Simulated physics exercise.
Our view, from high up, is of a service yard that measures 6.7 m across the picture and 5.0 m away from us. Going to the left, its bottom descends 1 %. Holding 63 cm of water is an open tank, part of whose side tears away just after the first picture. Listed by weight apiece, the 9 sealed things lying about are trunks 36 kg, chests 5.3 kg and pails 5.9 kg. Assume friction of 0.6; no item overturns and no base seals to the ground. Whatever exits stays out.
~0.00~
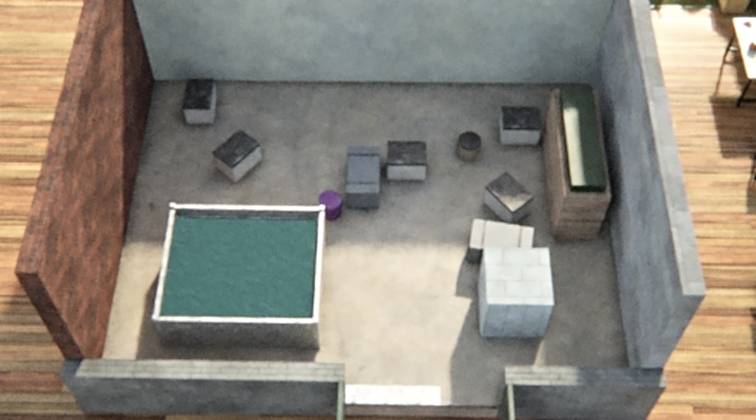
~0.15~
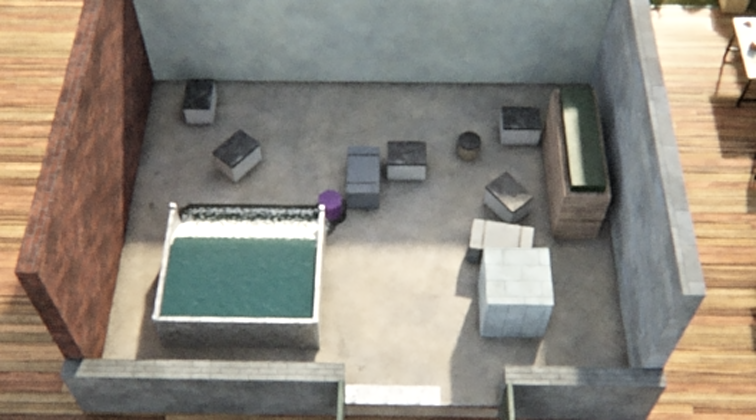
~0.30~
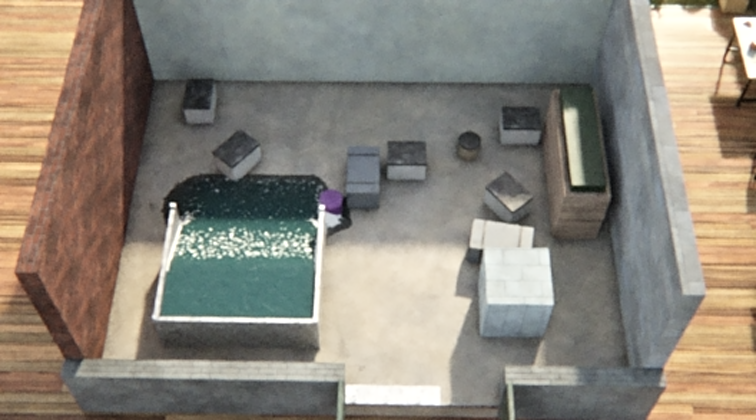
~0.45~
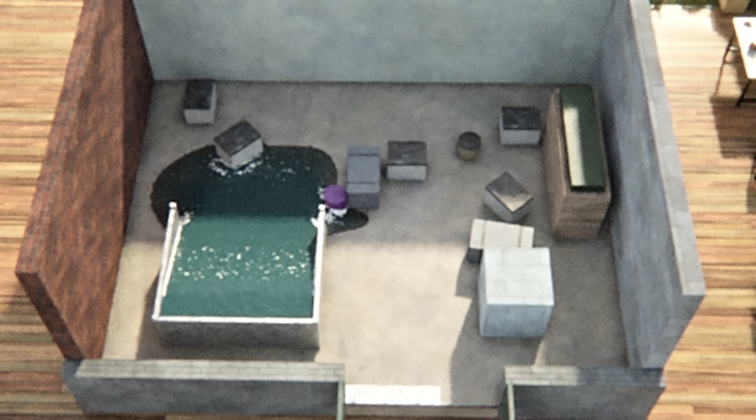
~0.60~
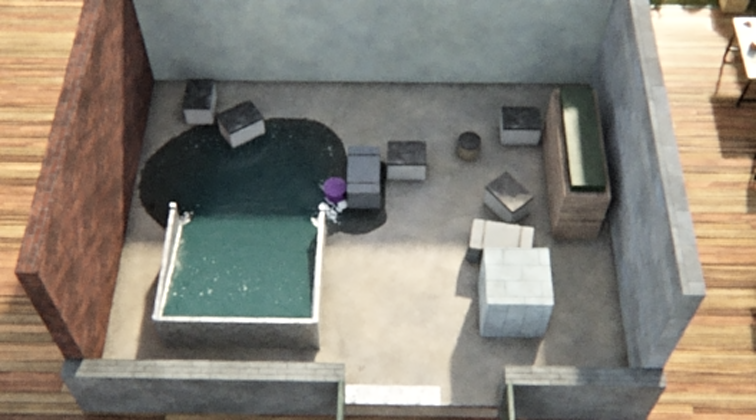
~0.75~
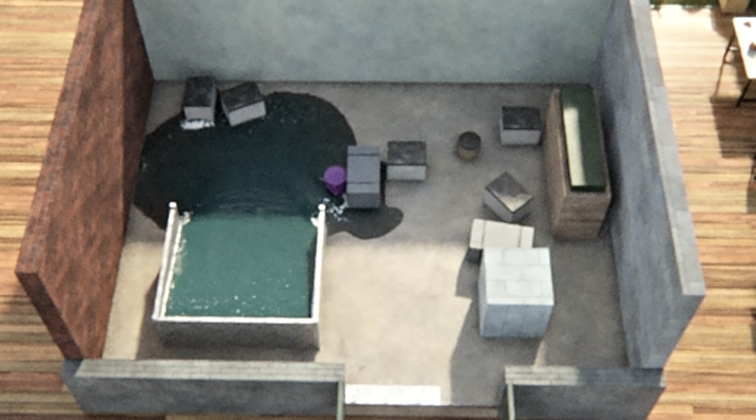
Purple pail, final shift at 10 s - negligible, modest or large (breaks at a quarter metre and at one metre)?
Result: A long way off.
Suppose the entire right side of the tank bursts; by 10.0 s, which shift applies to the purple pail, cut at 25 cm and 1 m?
From there, the purple pail remains planted.
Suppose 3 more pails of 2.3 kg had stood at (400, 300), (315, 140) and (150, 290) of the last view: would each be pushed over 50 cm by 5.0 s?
Answers, first to last: Not exceeding, exceeding, exceeding.
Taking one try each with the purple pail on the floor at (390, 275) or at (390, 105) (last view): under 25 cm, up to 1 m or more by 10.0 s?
Nearly still; swept far.
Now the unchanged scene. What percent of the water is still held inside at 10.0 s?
94 % or so.
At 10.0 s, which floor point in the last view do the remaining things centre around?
The average lands around (396, 210).
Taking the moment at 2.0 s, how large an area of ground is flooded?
Roughly 14 m2 of it is wet.
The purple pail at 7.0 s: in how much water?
10 cm or so.
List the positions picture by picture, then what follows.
In the first picture, the purple pail at (330, 199) rests on the ground; water covers 3.1 m2; 0 of 9 have shifted.
In the second picture, the purple pail at (330, 199), on the bottom; water covers 4.1 m2; 0 of 9 have shifted.
In the third picture, the purple pail at (331, 199), on the bottom; water covers 5.3 m2; 0 of 9 have shifted.
In the fourth picture, the purple pail at (335, 194) rests on the ground, 11 cm from its start; 6.6 m2 under water; 2 of 9 have shifted.
In the fifth picture, the purple pail at (335, 187), on the bottom, 22 cm from its start; water covers 8.3 m2; 2 of 9 have shifted.
In the sixth picture, the purple pail at (336, 175) rests on the ground, 41 cm from its start; water covers 9.8 m2; 2 of 9 have shifted.
After 2.0 s the purple pail is near (380, 70), 2.3 m from its start, afloat; 0 of 9 are out; 3 afloat.
After 4.5 s the purple pail is near (540, 91), 3.6 m from its start, afloat; 0 of 9 are out; 5 afloat.
After 7.0 s the purple pail is near (457, 83), 2.8 m from its start, afloat; 0 of 9 are out; 5 afloat.
After 10.0 s the purple pail is near (415, 95), 2.2 m from its start, aground; 0 of 9 are out; 5 afloat.
